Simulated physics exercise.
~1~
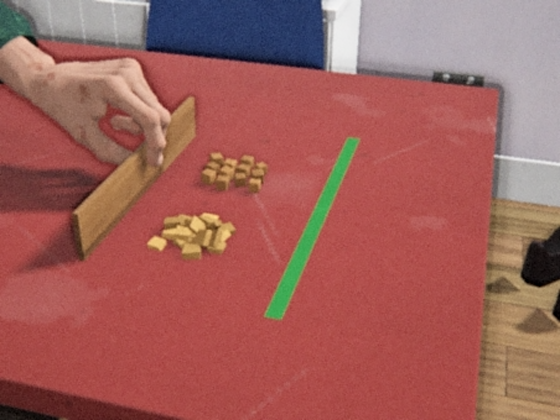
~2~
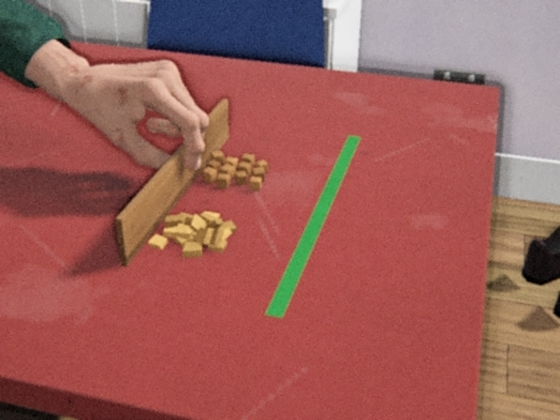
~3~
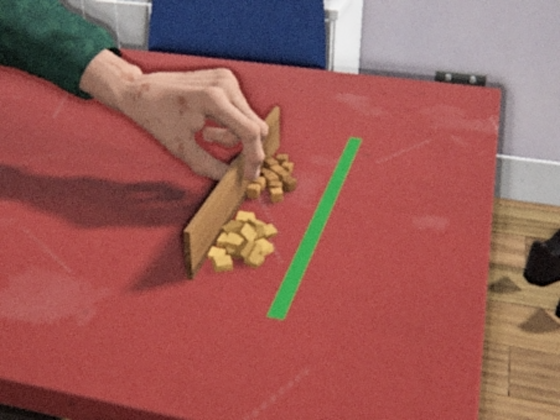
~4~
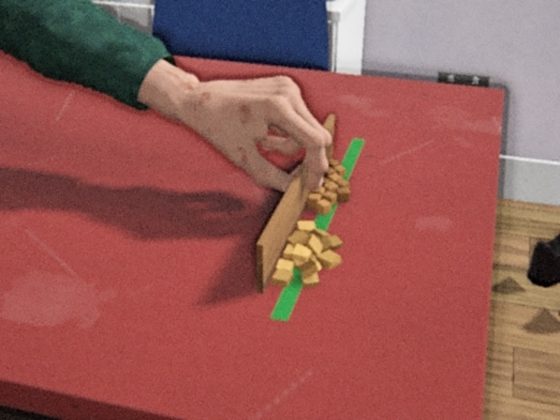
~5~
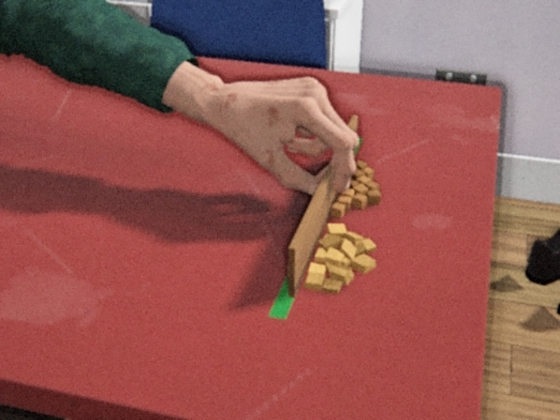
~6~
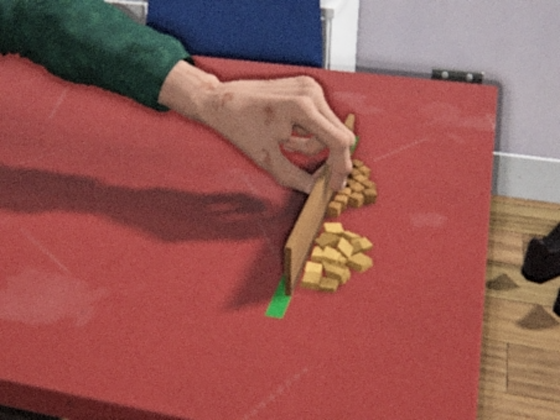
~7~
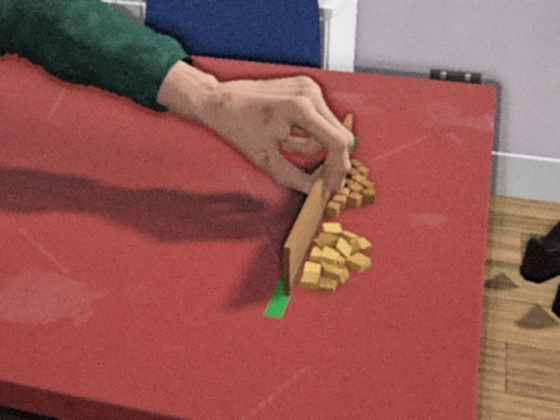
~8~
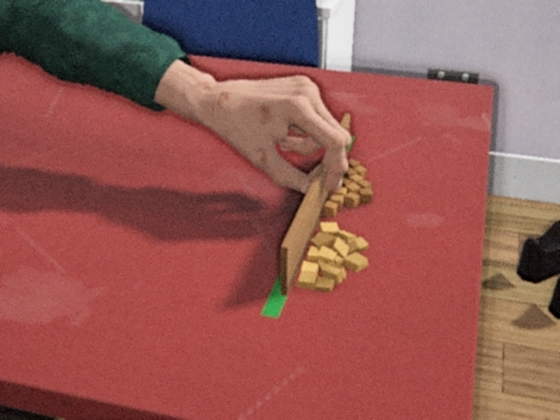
On a red tabletop crossed by a strip of green tape, a hand in a green sleeve holds a thin strip of wood upright, to the left of two small clusters of yellowish-brown cubes. The hand moves the wood to the right until it reaches the cubes, which stay put at first. It then pushes both clusters along together, bunching them up and carrying them over the green tape. At the tape the wood stops, and the hand keeps holding it there. Both clusters come to rest just beyond it, all still on the table, short of the right edge.
